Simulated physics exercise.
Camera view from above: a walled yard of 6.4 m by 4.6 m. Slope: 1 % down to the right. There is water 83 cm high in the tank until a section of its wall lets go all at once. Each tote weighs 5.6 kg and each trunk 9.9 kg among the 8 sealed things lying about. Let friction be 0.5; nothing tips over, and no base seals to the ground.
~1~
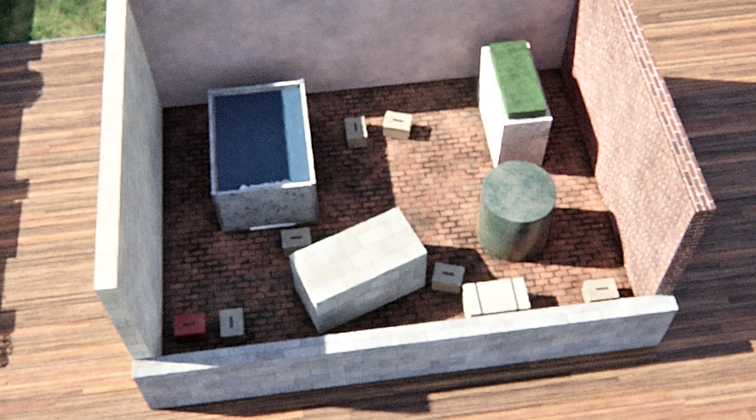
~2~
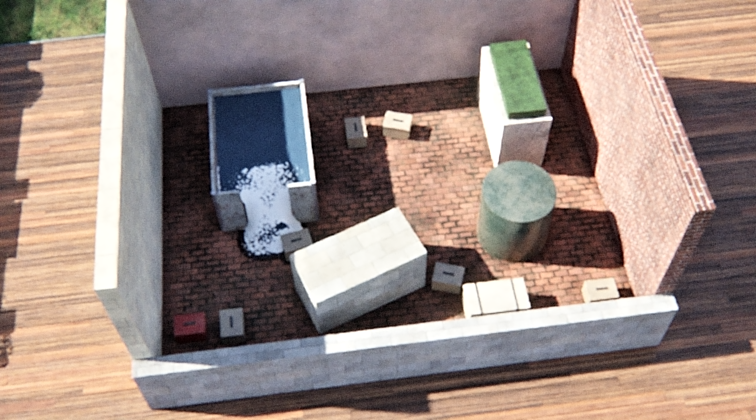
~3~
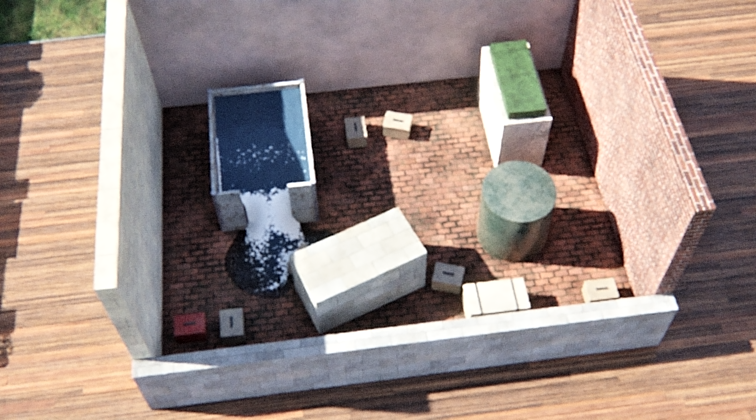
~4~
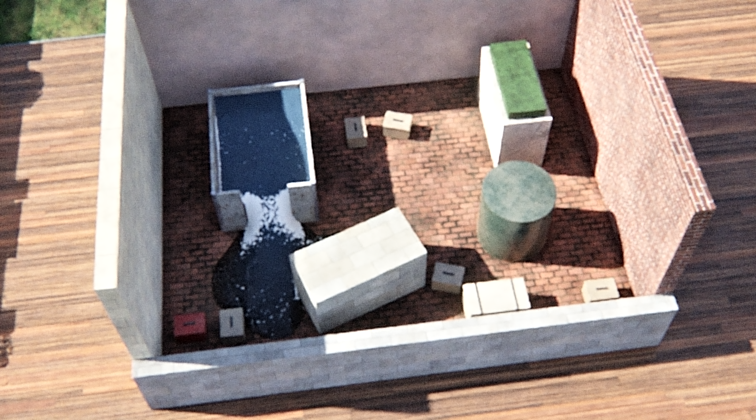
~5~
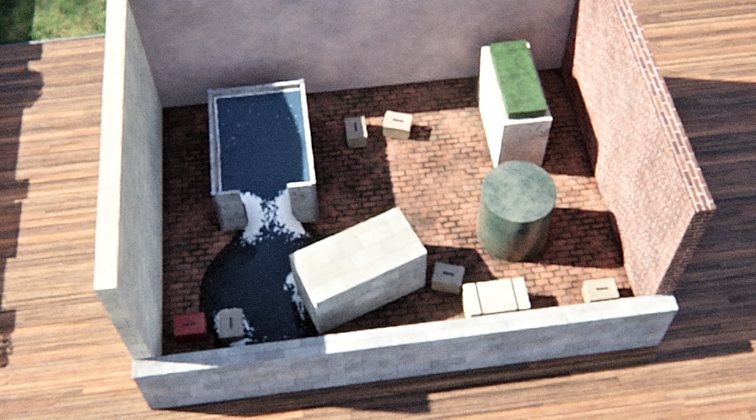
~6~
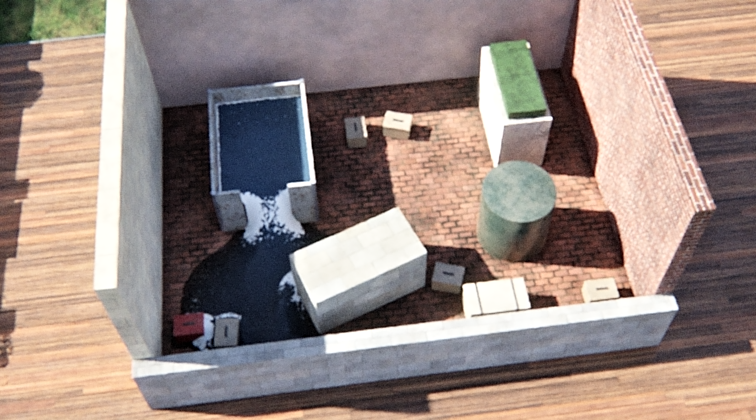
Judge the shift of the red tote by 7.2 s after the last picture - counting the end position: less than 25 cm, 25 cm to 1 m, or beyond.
Well, as for the red tote, it gets moved a long way.
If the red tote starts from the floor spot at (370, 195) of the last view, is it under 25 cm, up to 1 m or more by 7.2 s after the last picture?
Short answer: It goes only partway.
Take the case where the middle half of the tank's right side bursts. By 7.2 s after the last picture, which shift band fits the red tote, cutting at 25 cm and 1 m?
From there, the red tote remains planted.
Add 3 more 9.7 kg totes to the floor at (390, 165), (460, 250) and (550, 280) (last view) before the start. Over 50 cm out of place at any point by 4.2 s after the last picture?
Result, in listed order: Not exceeded / not exceeded / exceeded.
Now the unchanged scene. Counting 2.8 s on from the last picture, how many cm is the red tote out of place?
Some 200 cm from the start.
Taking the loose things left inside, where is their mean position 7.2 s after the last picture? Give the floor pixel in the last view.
Centred roughly on (483, 143).
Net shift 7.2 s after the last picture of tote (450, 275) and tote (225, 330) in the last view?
Lab note - net shifts in turn: 20 cm; 500 cm.
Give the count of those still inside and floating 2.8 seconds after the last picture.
Count: 4.
Then, 0.9 s after the last picture the red tote is near (172, 331), 0.3 m from its start, afloat; 2 afloat.
Then, 2.8 s after the last picture the red tote is near (203, 194), 2.1 m from its start, afloat; 4 afloat.
Then, 4.8 s after the last picture the red tote is near (240, 96), 3.9 m from its start, afloat; 4 afloat.
Then, 7.2 s after the last picture the red tote is near (466, 123), 5.1 m from its start, afloat; 6 afloat.
